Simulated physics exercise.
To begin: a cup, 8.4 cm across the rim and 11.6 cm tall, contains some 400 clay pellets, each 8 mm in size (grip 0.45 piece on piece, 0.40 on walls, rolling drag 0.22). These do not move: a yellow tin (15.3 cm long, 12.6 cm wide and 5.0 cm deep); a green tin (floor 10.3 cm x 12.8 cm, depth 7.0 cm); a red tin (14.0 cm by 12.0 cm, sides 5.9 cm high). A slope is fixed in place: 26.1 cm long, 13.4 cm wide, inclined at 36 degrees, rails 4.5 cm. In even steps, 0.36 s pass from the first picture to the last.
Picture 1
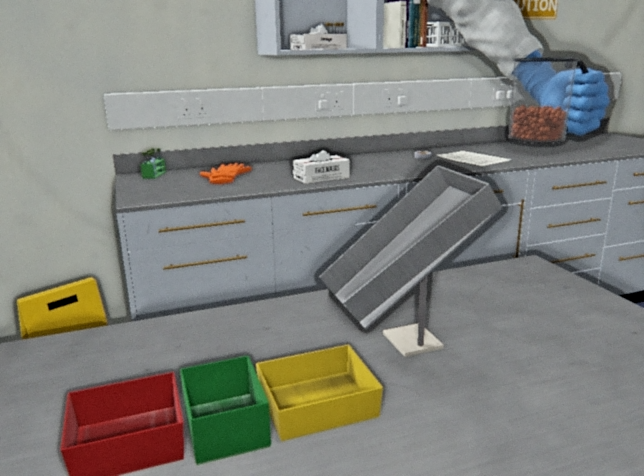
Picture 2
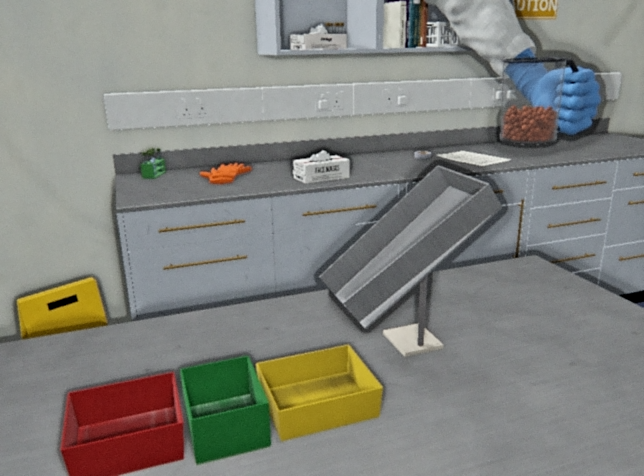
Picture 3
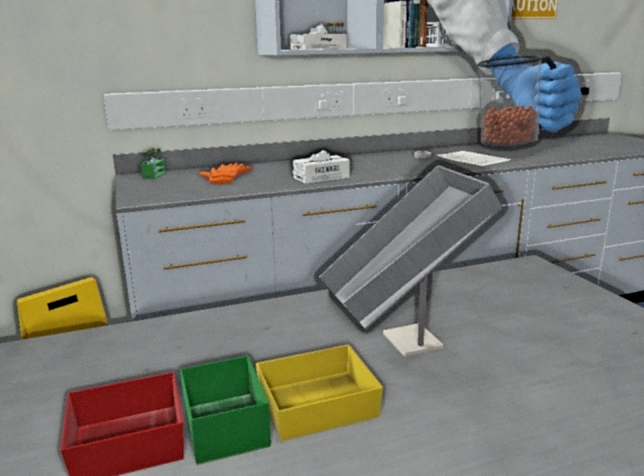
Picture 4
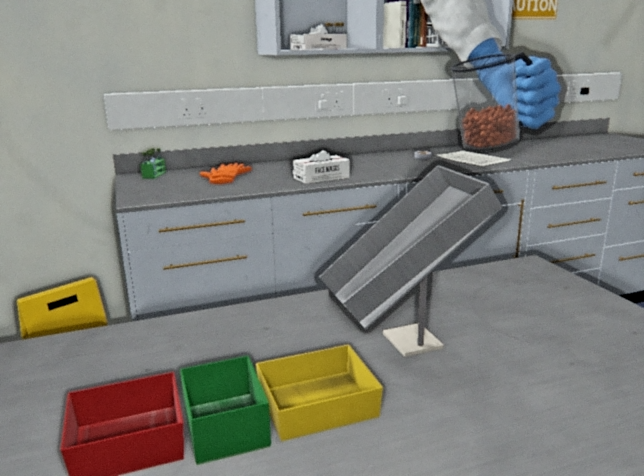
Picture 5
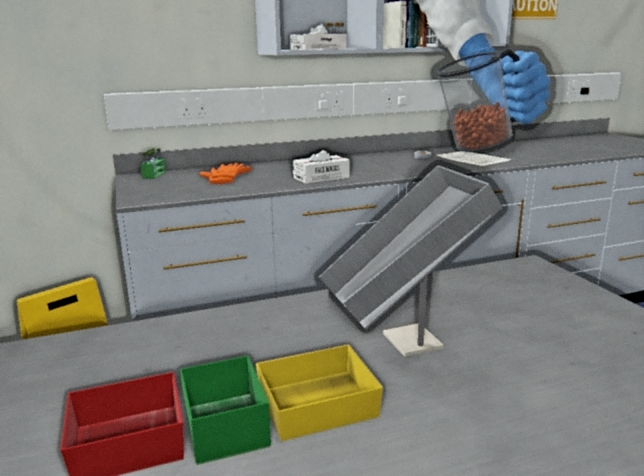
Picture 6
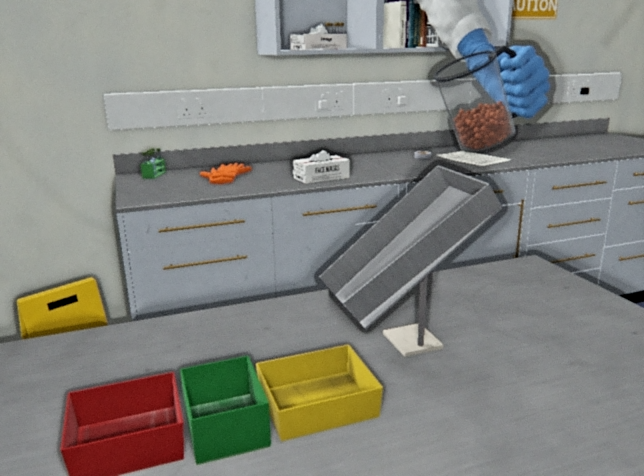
A blue-gloved hand in a pale sleeve holds a clear cup of reddish-brown pellets at the upper right of a grey laboratory, seen from slightly above. Red, green and yellow tins sit left of a tilted grey metal chute on the near bench, with small green and orange objects behind. The hand carries the cup left, tilting it gradually leftward, then keeps tilting it above the chute while the view stays still.
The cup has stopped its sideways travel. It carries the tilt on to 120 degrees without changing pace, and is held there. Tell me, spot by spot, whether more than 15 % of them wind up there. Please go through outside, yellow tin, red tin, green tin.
Outside: They do not; yellow tin: They do; red tin: They do not; green tin: They do not.
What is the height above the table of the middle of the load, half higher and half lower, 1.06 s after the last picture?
44 centimetres or so.
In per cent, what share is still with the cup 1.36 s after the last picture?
Roughly 35 per cent.
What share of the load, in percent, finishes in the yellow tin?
Somewhere near 95 percent.
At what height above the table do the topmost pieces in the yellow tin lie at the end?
Around 4.0 centimetres above the table.
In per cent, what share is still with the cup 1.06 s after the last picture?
100 %.
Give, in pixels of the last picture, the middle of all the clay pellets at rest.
Close to pixel (286, 403) of the final picture.
Then, 0.41 s after the last picture, tilt 59 degrees; cup 100 %; middle of all pieces near (493, 116).
Then, 0.75 s after the last picture, tilt 87 degrees; cup 100 %; middle of all pieces near (492, 110).
Then, 1.06 s after the last picture, tilt 112 degrees; cup 100 %; middle of all pieces near (485, 114).
Then, 1.36 s after the last picture, tilt 120 degrees; cup 35 %, slope 60 %, in the air 5 %; middle of all pieces near (428, 195).
In the end, red tin 0 %, cup 0 %, slope 0 %, green tin 0 %, outside 5 %, yellow tin 95 %.
